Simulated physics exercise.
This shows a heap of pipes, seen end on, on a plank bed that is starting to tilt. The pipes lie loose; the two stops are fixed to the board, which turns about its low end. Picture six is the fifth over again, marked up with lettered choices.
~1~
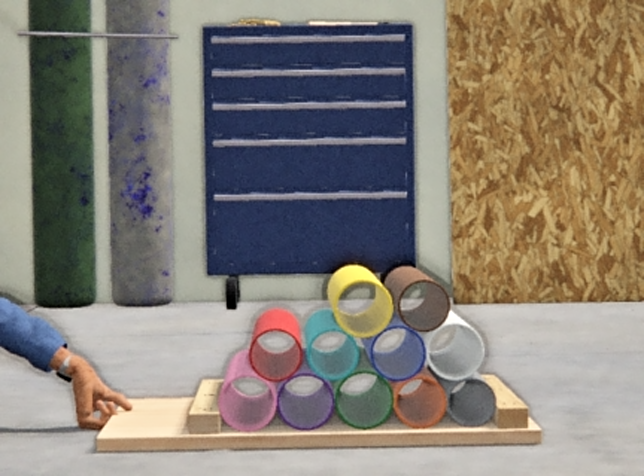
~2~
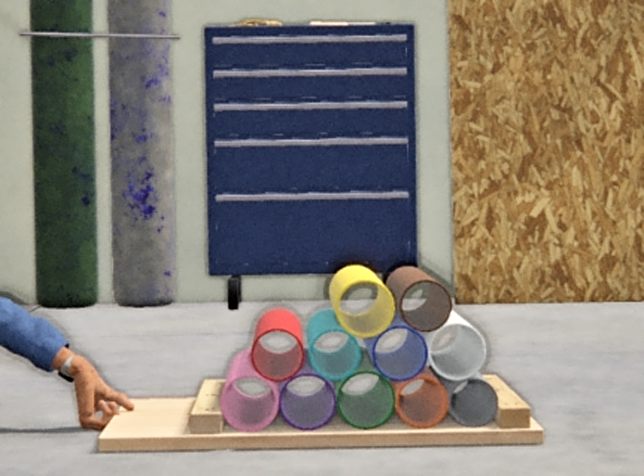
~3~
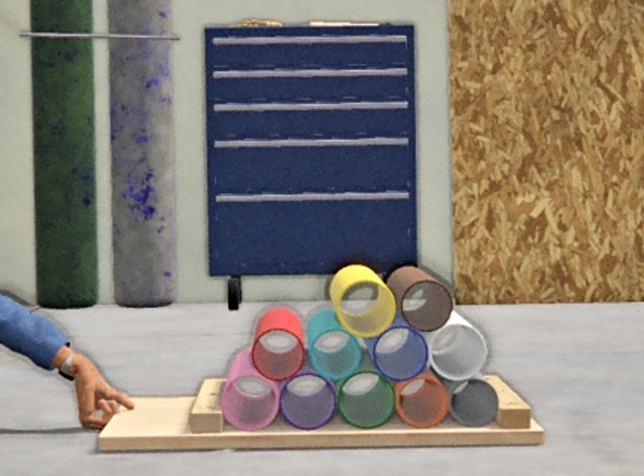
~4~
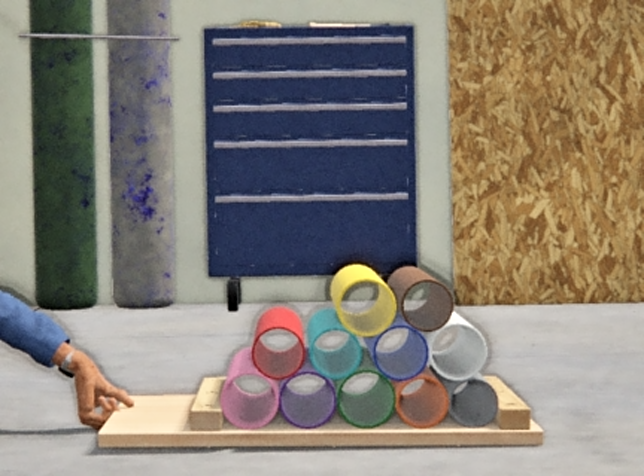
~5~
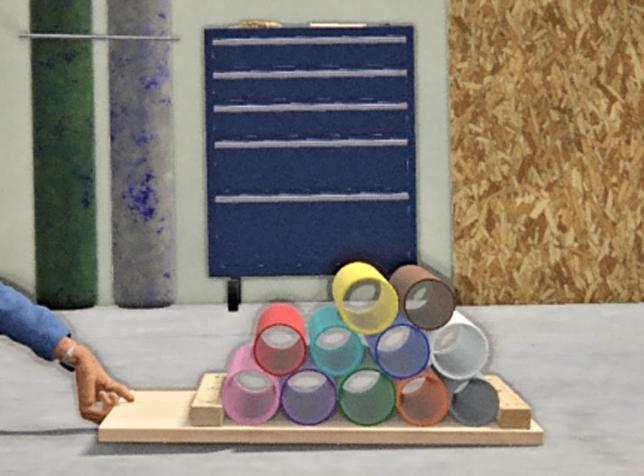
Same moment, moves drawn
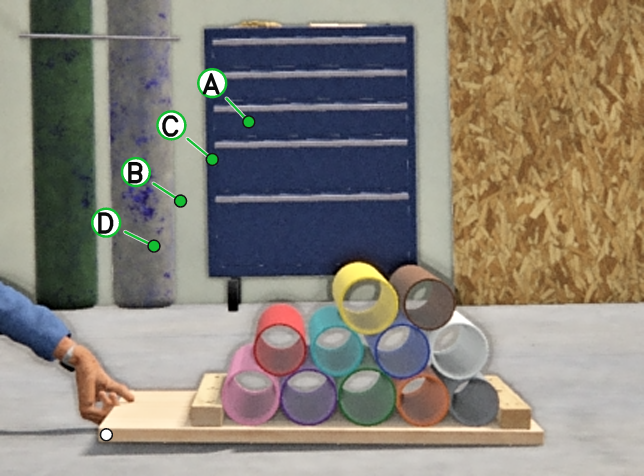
A hand at the left held the end of a wooden board stacked with loose, colourful pipes between two blocks, and the board and pipes barely moved, shifting only very slightly.
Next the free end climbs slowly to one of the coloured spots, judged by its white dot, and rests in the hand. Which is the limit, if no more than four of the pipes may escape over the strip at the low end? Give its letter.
Mark D is as high as it can go.
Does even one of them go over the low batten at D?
Yes.
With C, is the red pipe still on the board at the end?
The red pipe: No.
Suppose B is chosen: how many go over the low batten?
The count is six.
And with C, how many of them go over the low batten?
It comes to six.
On the marked copy, A at (249, 122); B at (180, 201); C at (213, 159); D at (154, 246); the white dot at (107, 434).
Following D. Soon after the start, board at 16°.
Later, board at 27°.
In the end, board at 27°, four over the low batten (blue, white, yellow, brown).
As for the rest, A six over the low batten; B six over the low batten; C six over the low batten.
